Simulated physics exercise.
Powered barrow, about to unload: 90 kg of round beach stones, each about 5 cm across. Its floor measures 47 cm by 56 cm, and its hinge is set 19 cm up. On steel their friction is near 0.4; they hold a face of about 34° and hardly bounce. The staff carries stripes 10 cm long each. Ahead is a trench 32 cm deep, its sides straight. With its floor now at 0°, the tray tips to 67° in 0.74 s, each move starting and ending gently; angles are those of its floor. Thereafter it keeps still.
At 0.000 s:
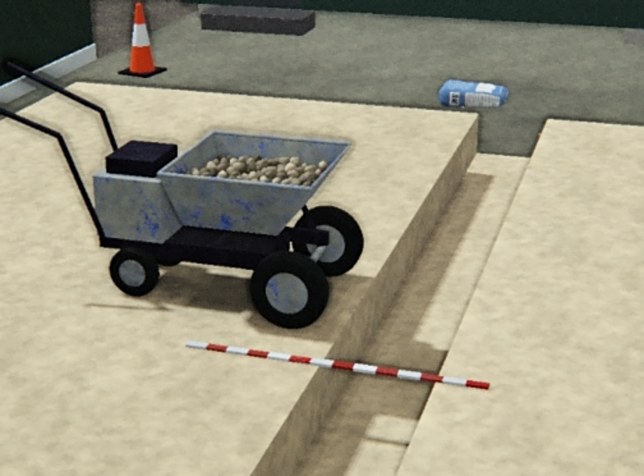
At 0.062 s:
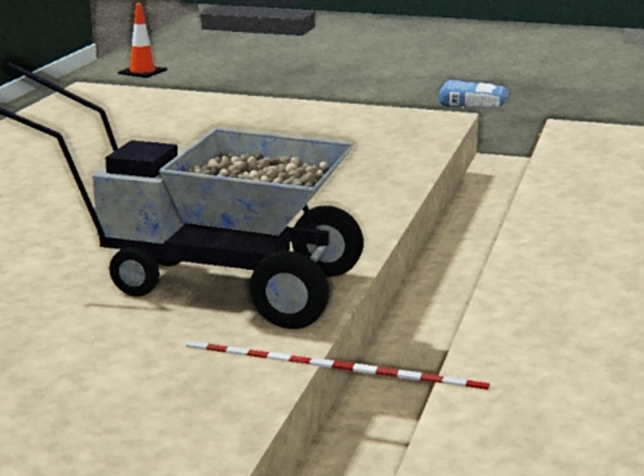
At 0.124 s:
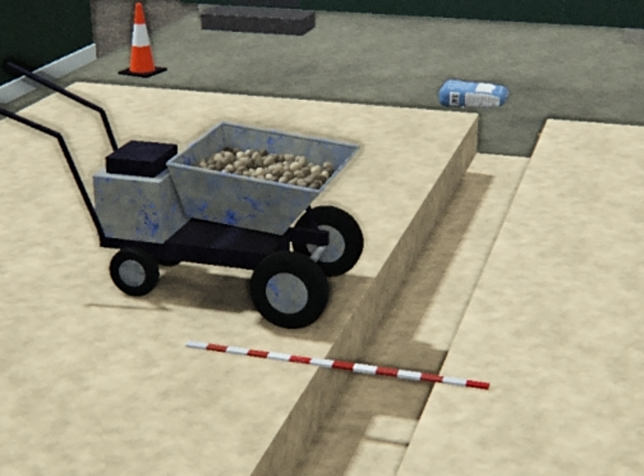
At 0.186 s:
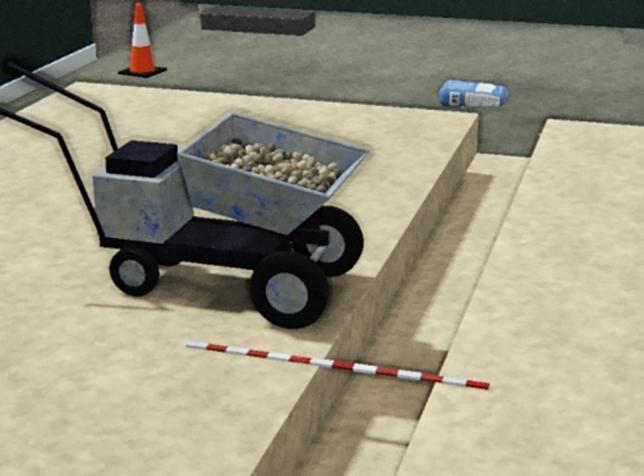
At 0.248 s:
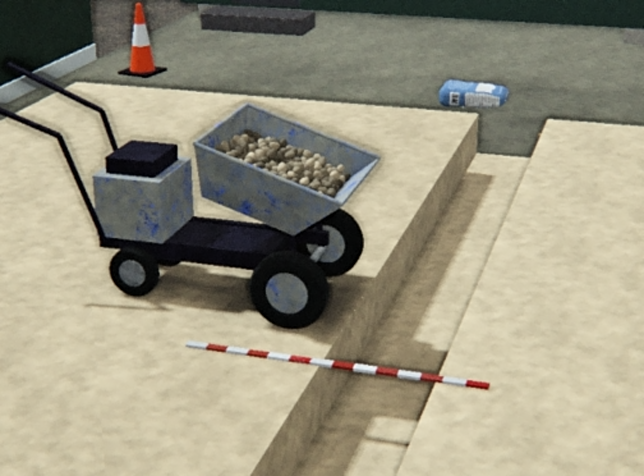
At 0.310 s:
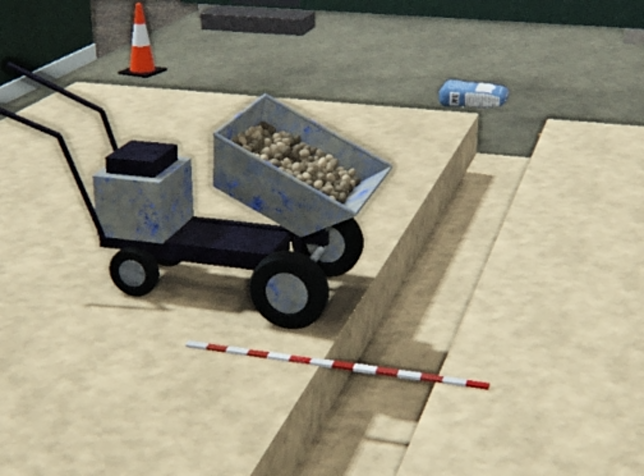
At the start, a small wheeled barrow with a grey, blue-flecked tray of pale stones stands level beside a straight trench, a red and white striped staff lying across it. The tray then tilts gradually toward the right, its rear rising steeply, while the wheels stay put and the stones remain inside.
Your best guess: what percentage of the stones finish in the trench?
My guess is about 54 per cent.
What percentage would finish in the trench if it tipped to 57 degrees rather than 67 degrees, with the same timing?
Close to 40 per cent then.
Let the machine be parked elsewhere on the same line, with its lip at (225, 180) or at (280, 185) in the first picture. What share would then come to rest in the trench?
I'd expect close to 95 per cent at the first and 80 per cent at the second.
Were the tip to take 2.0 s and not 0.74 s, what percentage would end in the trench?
80 %.
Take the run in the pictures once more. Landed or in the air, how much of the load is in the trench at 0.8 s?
I'd say near 20 per cent at that time.
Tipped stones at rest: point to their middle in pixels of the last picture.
I'd put it close to (456, 358).
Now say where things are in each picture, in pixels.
In the first picture, the tray is at 0°, its lip at (310, 189); the top of the load is at (251, 167).
In the second picture, lip at (312, 190), floor tilted 1°, highest stones at (249, 166); the stones move at 0.3 m/s on average.
In the third picture, lip at (319, 193), floor tilted 5°, highest stones at (241, 161); the stones move at 0.6 m/s on average.
In the fourth picture, the tray is at 11°, its lip at (330, 197); the top of the load is at (238, 152); the stones move at 0.9 m/s on average.
In the fifth picture, the tray is at 18°, its lip at (342, 205); the top of the load is at (241, 142); the stones move at 1.0 m/s on average.
In the sixth picture, the tray is at 25°, its lip at (356, 215); the top of the load is at (256, 134); the stones move at 1.1 m/s on average.
After 0.6 s the floor is at 56°; 100 % in the tray; the foremost stones are at (384, 238).
After 0.8 s the floor is at 67°; 76 % in the tray, 20 % in the trench, 4 % past the trench; the foremost stones are at (471, 300).
After 1.2 s the floor is at 67°; 27 % in the tray, 27 % in the trench, 46 % past the trench; the foremost stones are at (609, 339).
After 3.1 s the floor is at 67°; 0 % in the tray, 54 % in the trench, 46 % past the trench; the foremost stones are past the picture's edge.
